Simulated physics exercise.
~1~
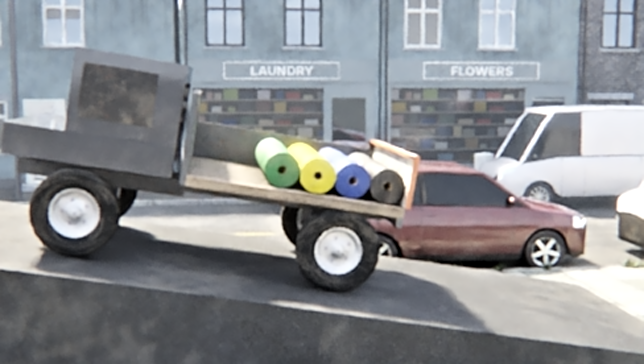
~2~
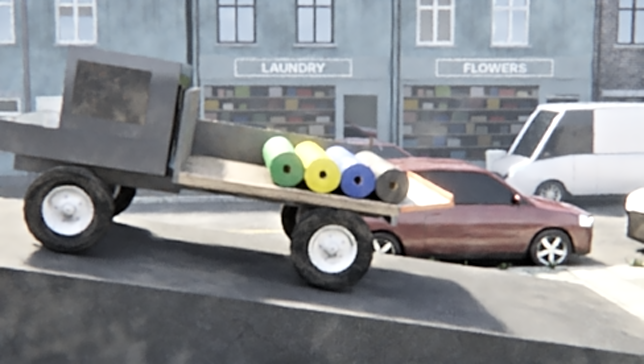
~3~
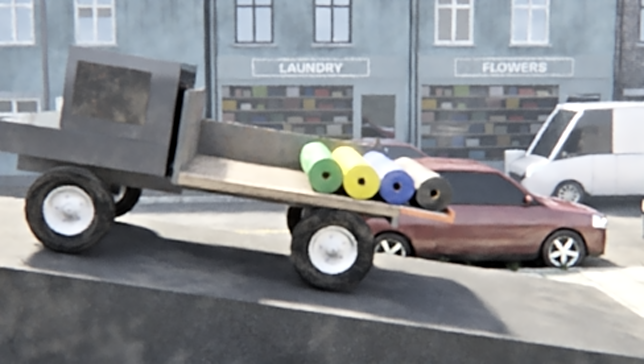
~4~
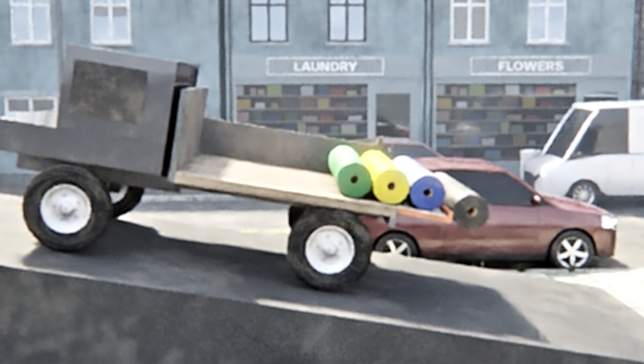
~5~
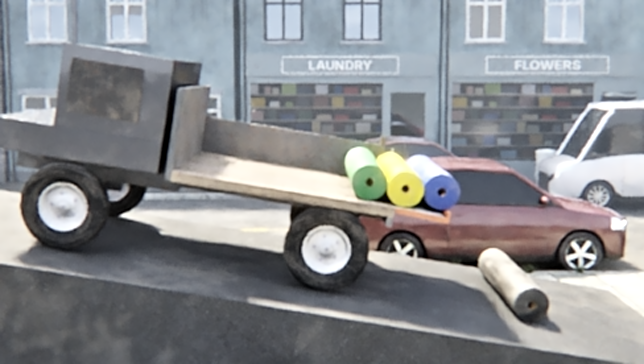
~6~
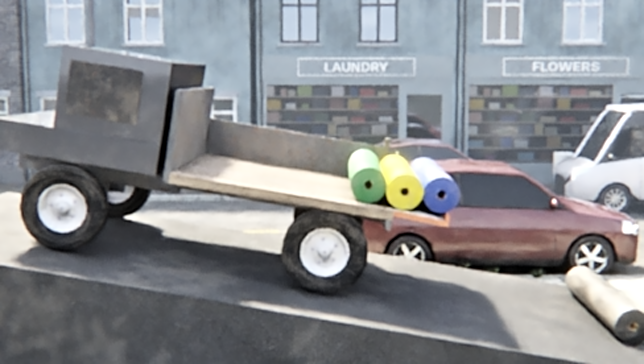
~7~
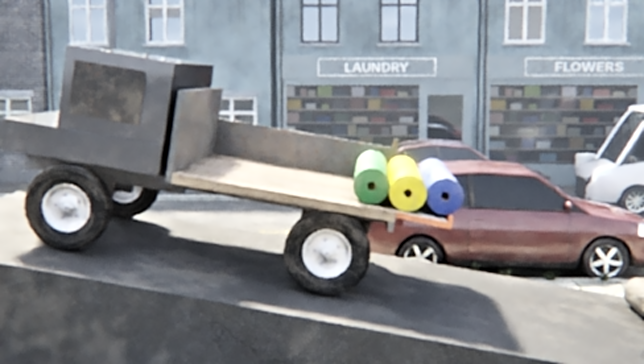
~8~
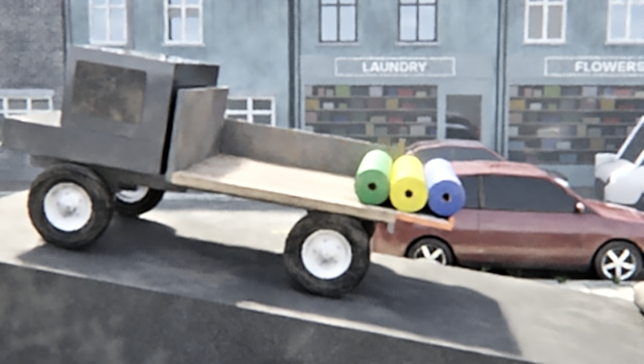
We see a flatbed pick-up on a slope before shops and parked cars as its tailgate drops and four rolls roll right; the brownish one falls onto the road and rolls away, while the green, yellow and blue ones stop together at the bed's tail end.
